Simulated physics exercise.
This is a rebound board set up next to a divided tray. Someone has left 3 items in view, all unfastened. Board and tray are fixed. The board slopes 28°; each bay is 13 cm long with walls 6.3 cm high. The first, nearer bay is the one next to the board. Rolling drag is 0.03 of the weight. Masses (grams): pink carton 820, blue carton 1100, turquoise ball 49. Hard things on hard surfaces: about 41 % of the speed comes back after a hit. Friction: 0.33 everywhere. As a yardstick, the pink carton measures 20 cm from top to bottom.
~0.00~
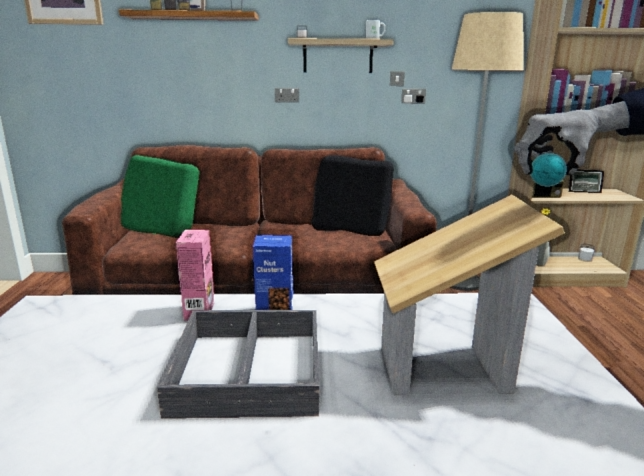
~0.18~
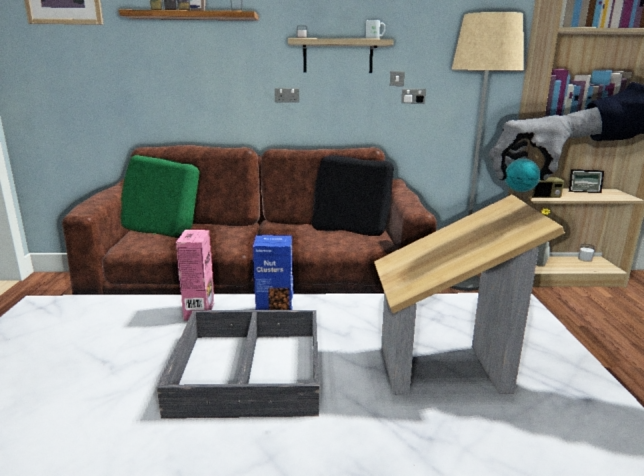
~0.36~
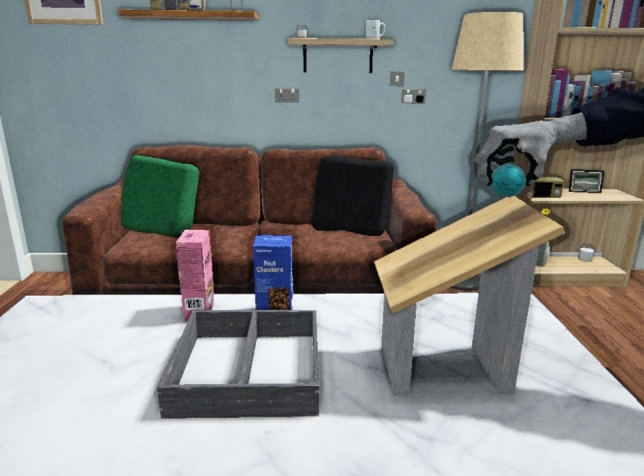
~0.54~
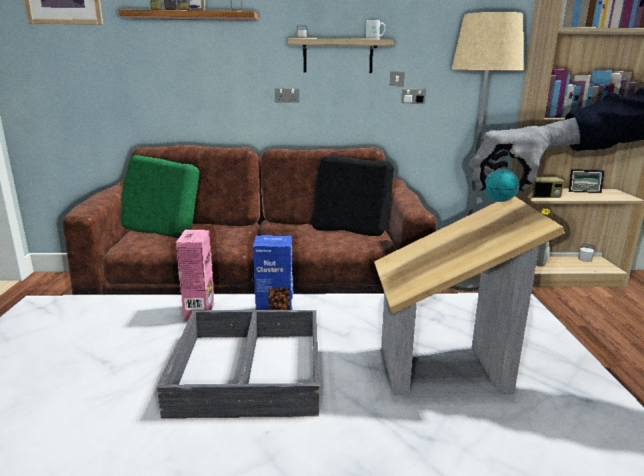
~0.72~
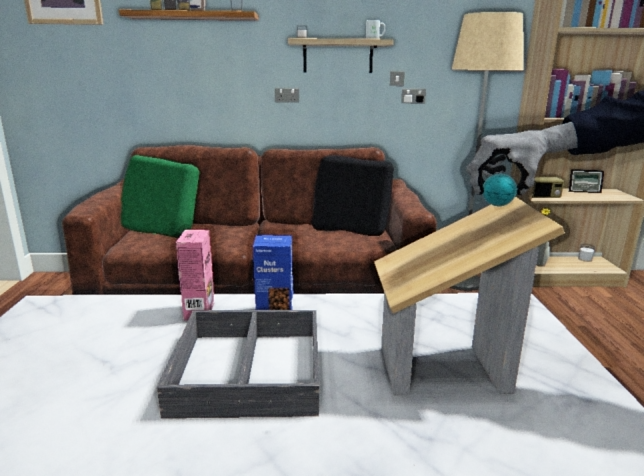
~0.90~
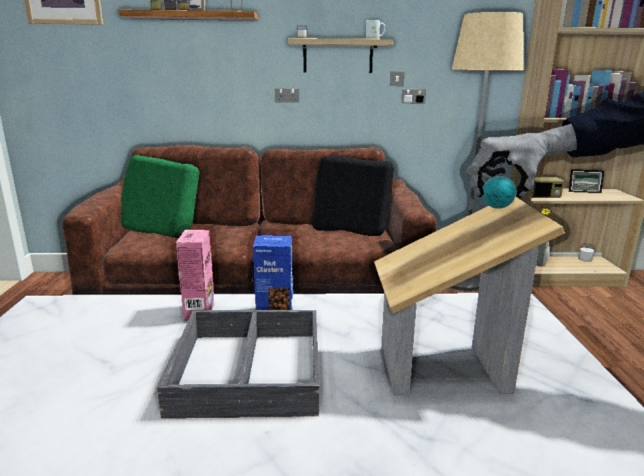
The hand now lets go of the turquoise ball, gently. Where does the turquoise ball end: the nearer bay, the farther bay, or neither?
Resting place: First bay.
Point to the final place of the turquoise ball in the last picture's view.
At about (288, 358).
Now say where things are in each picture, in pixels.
In the first picture, 9 cm still to go; turquoise ball (548, 170); pink carton (197, 275).
In the second picture, 5 cm still to go; turquoise ball (522, 176); pink carton (197, 275).
In the third picture, 2 cm still to go; turquoise ball (508, 181); pink carton (197, 275).
In the fourth picture, 1 cm still to go; turquoise ball (502, 186); pink carton (197, 275).
In the fifth picture, poised above the slant; turquoise ball (499, 190); pink carton (197, 275).
In the sixth picture, poised above the slant; turquoise ball (499, 192); pink carton (197, 275).
After 1.30 s, turquoise ball near (425, 245).
After 1.50 s, turquoise ball near (309, 329).
In the end (2.5 s), it is in the nearer bay; the bystanders under 4 cm from the start. At the end, from the last picture's camera, turquoise ball near (288, 359).
